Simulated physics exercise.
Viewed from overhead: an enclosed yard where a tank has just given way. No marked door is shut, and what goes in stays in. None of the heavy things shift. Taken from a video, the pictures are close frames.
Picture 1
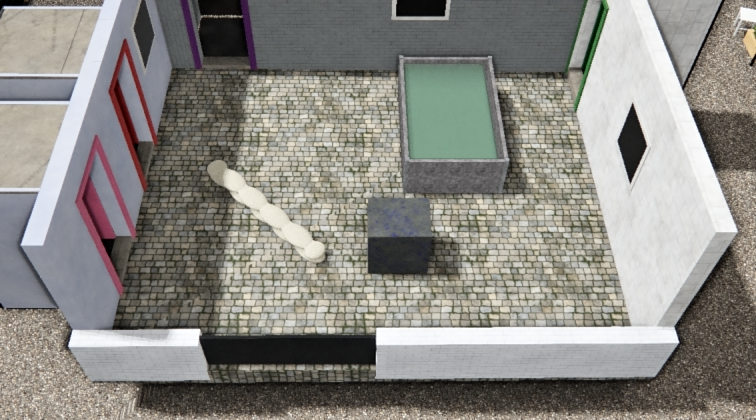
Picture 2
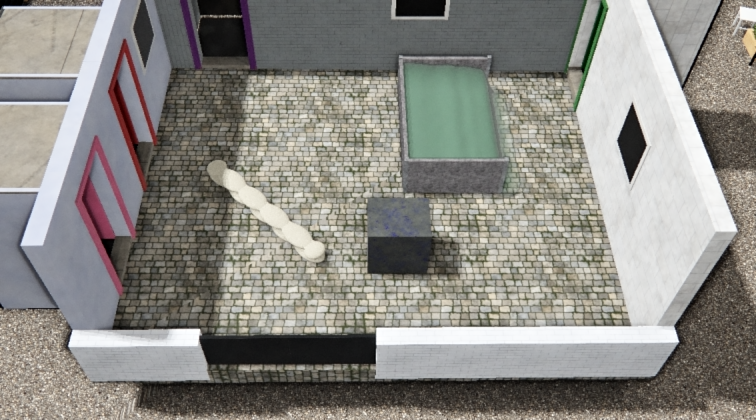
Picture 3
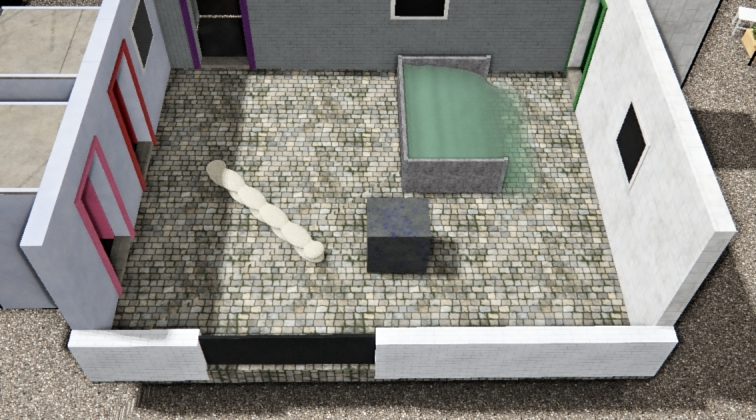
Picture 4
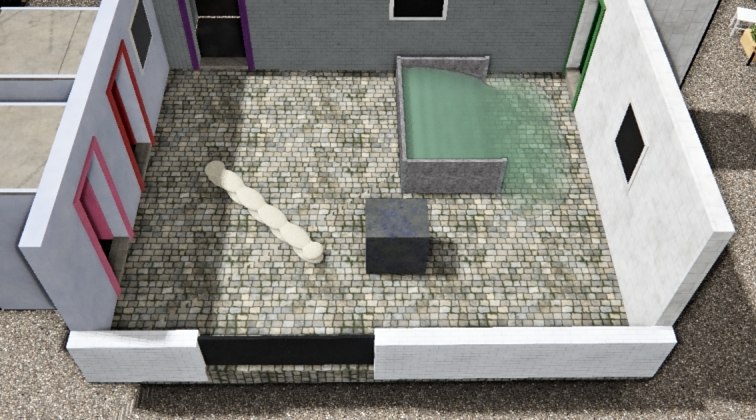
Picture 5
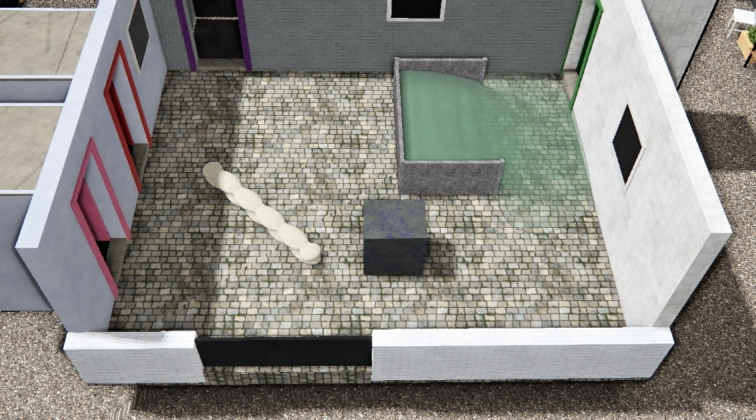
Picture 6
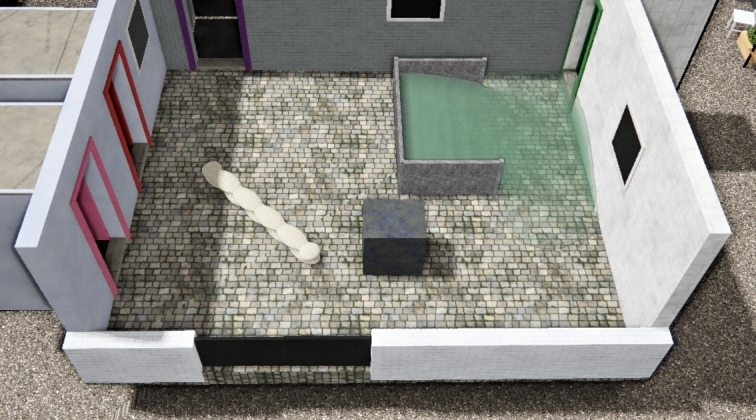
A walled yard paved with grey cobbles is seen from high above, with a gravelly strip outside its low front wall. A stone-sided tank of green water stands at the upper right, behind a dark block and a cream, knobbly bar, with pink, red, purple and green doorways around. The tank's right side opens and water spreads rightward to the white wall, while the view shifts very slightly.
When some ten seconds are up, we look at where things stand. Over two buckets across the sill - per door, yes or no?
Purple door no, red door no, green door yes, pink door no.
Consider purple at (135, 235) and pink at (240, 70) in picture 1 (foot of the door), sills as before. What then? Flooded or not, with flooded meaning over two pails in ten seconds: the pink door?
Pink door: Falls short.
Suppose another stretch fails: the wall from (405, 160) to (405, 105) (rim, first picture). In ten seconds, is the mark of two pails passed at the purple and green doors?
In brief, the purple one goes past the mark; the green one stops short.
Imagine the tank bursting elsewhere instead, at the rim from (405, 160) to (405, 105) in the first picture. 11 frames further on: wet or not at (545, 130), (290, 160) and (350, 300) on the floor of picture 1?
Untouched, submerged, submerged.
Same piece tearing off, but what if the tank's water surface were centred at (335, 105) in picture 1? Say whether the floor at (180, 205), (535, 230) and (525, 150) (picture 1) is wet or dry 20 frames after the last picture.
In turn: Not flooded, flooded, wet.
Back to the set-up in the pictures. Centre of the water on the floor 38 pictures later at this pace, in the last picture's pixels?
My guess is about (433, 202).
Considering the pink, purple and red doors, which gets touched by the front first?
That would be the purple door.
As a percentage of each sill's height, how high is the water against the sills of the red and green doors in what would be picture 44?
Approx. 50 % then 50 %.
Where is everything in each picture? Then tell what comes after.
The water tank at (451, 110) is whole and still, in the first frame.
The front is at a hidden place, out from the gap at (491, 129), in the second frame.
The front is at (501, 84), out from the gap at (490, 130), in the third frame.
Water pours out at (489, 132) and has run to (524, 81), in the fourth frame.
The front is at (553, 82), out from the gap at (486, 133), in the fifth frame.
The front is at (599, 225), out from the gap at (486, 133), in the sixth frame.
A moment on, water covers 15 % of the floor; the purple door not reached, the red door not reached, the green door over two buckets in, the pink door not reached.
Next, water covers 25 % of the floor; the purple door not reached, the red door not reached, the green door far over two buckets in, the pink door not reached.
Then, water covers 40 % of the floor; the purple door not reached, the red door not reached, the green door far over two buckets in, the pink door not reached.
Later, water covers 75 % of the floor; the purple door wet at the sill, nothing in, the red door wet at the sill, nothing in, the green door far over two buckets in, the pink door wet at the sill, nothing in.
In the end, water covers 90 % of the floor; the purple door wet at the sill, nothing in, the red door wet at the sill, nothing in, the green door far over two buckets in, the pink door wet at the sill, nothing in.
